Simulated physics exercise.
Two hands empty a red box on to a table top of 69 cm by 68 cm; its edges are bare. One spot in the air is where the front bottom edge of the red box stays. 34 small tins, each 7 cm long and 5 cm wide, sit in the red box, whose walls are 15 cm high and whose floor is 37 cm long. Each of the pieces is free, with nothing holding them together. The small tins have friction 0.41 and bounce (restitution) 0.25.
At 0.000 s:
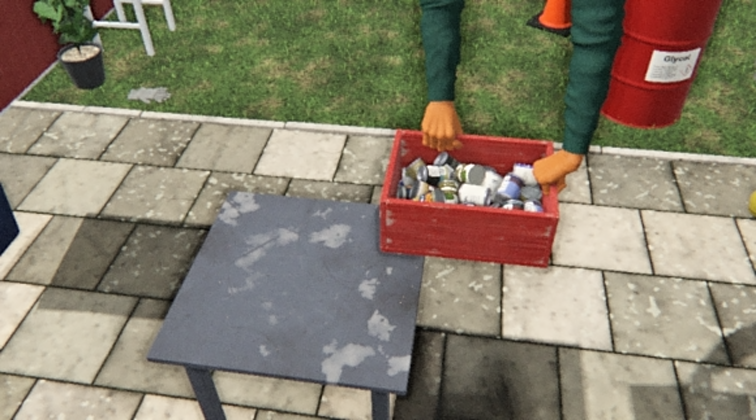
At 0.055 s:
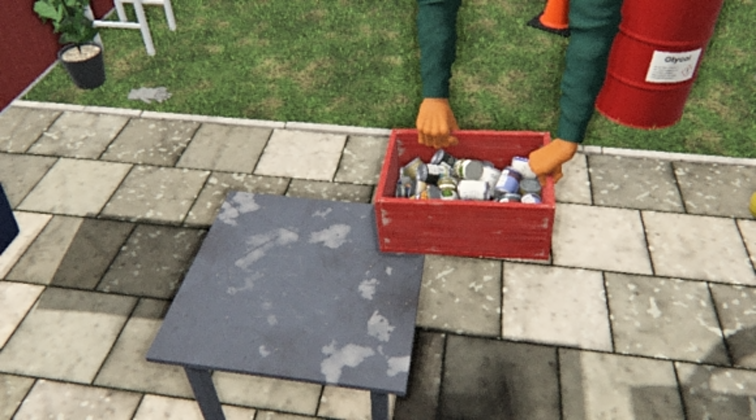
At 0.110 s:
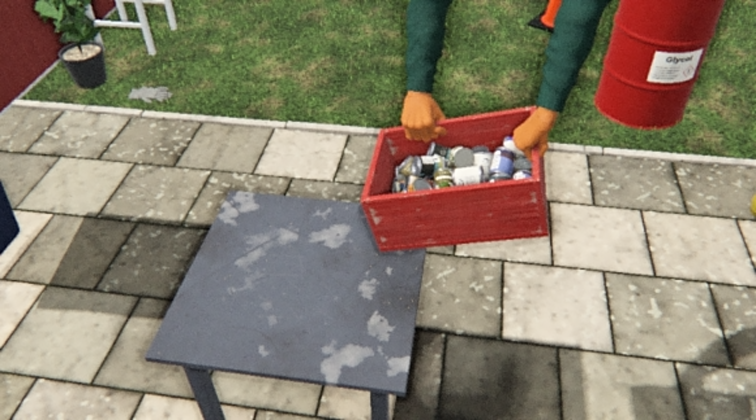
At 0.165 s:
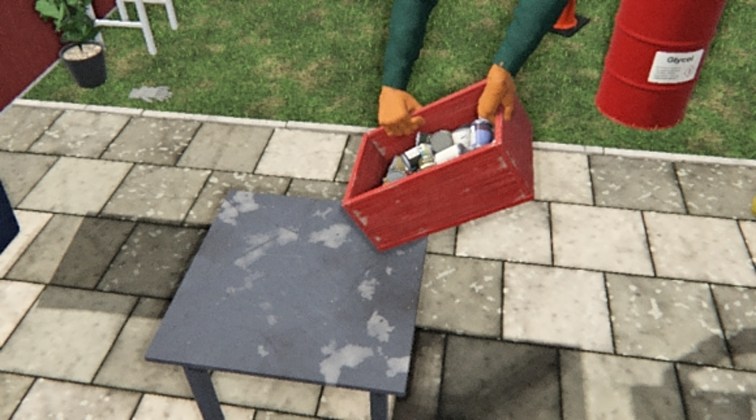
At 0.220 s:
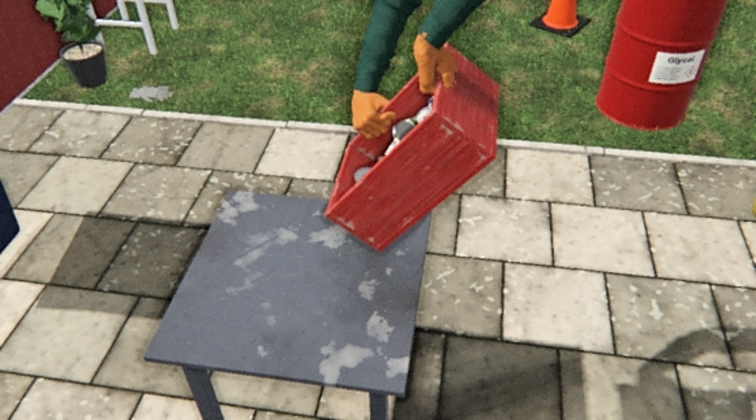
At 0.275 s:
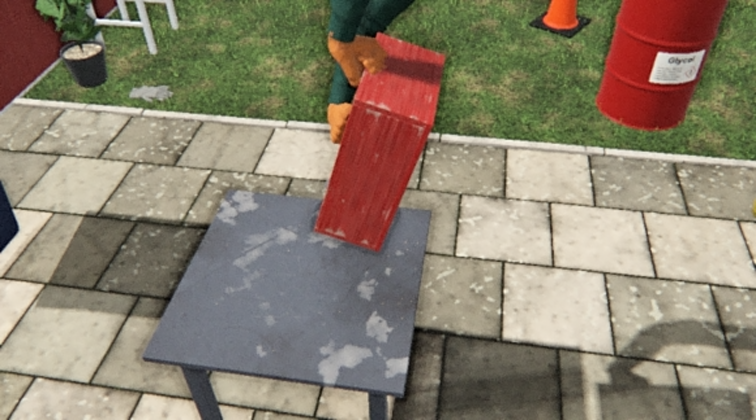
On a paved patio edged by grass, seen from above at an angle, the view stays almost still. A worn grey table stands in front, with a red box of small tins held by two orange-gloved hands in green sleeves to its right, and a potted plant, white chair legs, an orange cone and a red drum behind. The hands lift the box leftward to the table's far right corner, tilting it steadily until it is steeply upended.
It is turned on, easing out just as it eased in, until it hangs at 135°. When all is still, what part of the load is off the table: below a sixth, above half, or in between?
My guess is it goes beyond half.
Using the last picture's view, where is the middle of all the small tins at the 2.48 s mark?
I'd place it about (112, 361) in the last view.
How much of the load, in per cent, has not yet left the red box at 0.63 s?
Some 0 per cent, more or less.
After 0.63 s, tilt 135°; 29 on the table top and 5 over the left end of the table.
After 1.07 s, tilt 135°; 15 on the table top and 19 over the left end of the table.
After 1.69 s, tilt 135°; 10 on the table top, 21 over the left end of the table and 3 over the table's other edges.
Outcome (at 2.48 s), 10 on the table top, 21 over the left end of the table and 3 over the table's other edges. Asked share, 24 of 34, 71 per cent.
